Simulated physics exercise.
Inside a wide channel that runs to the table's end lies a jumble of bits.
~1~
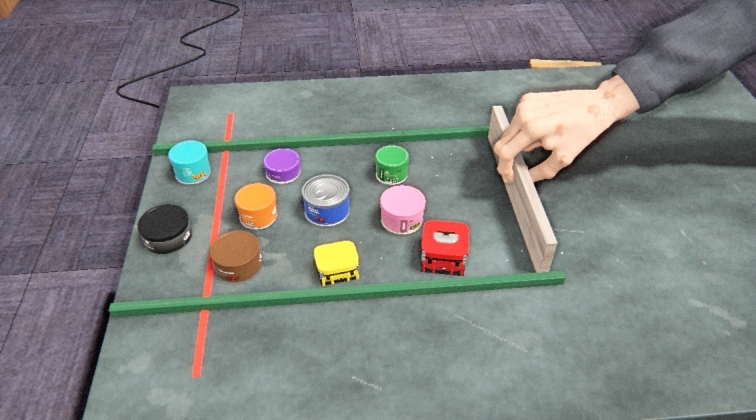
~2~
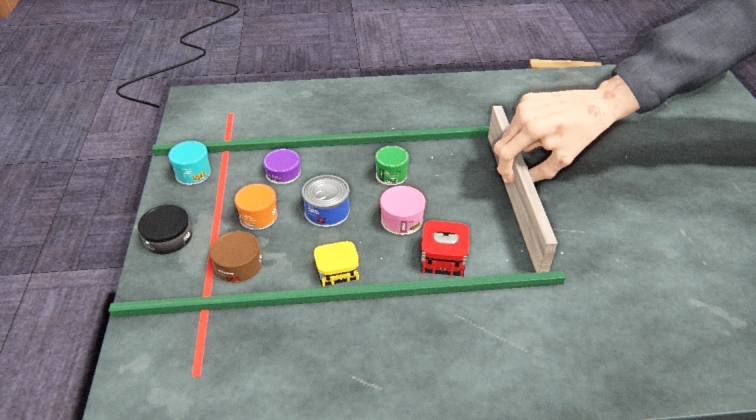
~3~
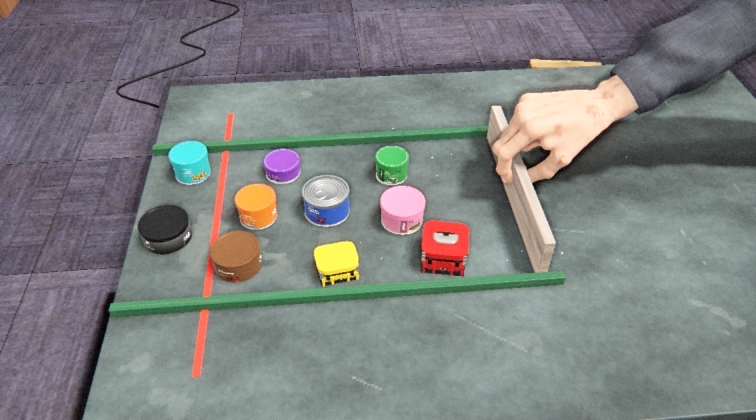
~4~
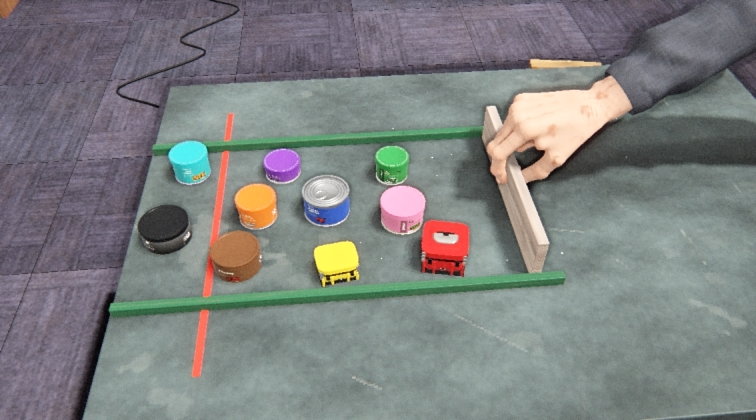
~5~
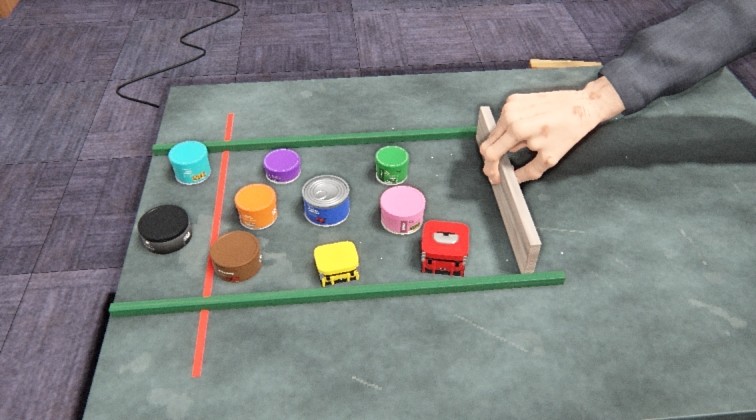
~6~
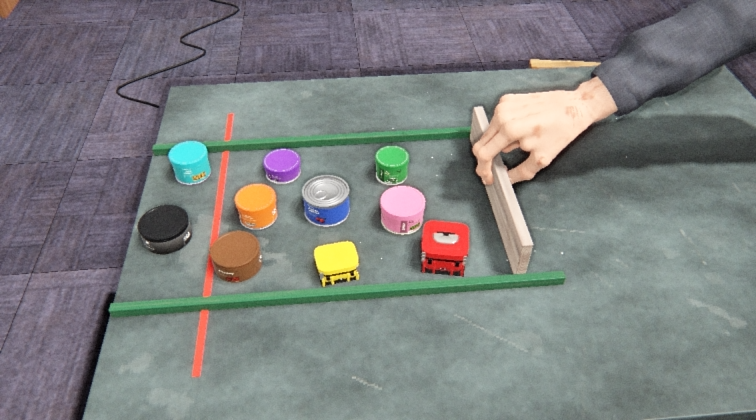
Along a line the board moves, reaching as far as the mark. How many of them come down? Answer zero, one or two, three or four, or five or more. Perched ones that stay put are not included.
One or two.
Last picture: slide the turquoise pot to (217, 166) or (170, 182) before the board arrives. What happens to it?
In turn it holds its place, then holds its place.
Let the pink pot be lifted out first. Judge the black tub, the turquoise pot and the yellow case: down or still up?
The black tub falls, the turquoise pot stays on, the yellow case stays on.
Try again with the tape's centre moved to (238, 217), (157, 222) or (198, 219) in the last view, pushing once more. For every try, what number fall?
0, 5, 2.
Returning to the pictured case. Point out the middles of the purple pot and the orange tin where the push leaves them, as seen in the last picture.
In the last picture the purple pot sits around (203, 158) and the orange tin around (153, 224).
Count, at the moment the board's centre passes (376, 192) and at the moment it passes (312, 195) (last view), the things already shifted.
So 5, and at the other place 8.
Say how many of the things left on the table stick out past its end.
That'd be 0.
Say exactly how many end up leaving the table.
Exactly 2.
A little later, none off yet; black tub at rest near (166, 230); turquoise pot at rest near (191, 163); brown tub at rest near (236, 256).
When it is over, the number that fall off is one or two; down, brown tub and black tub.
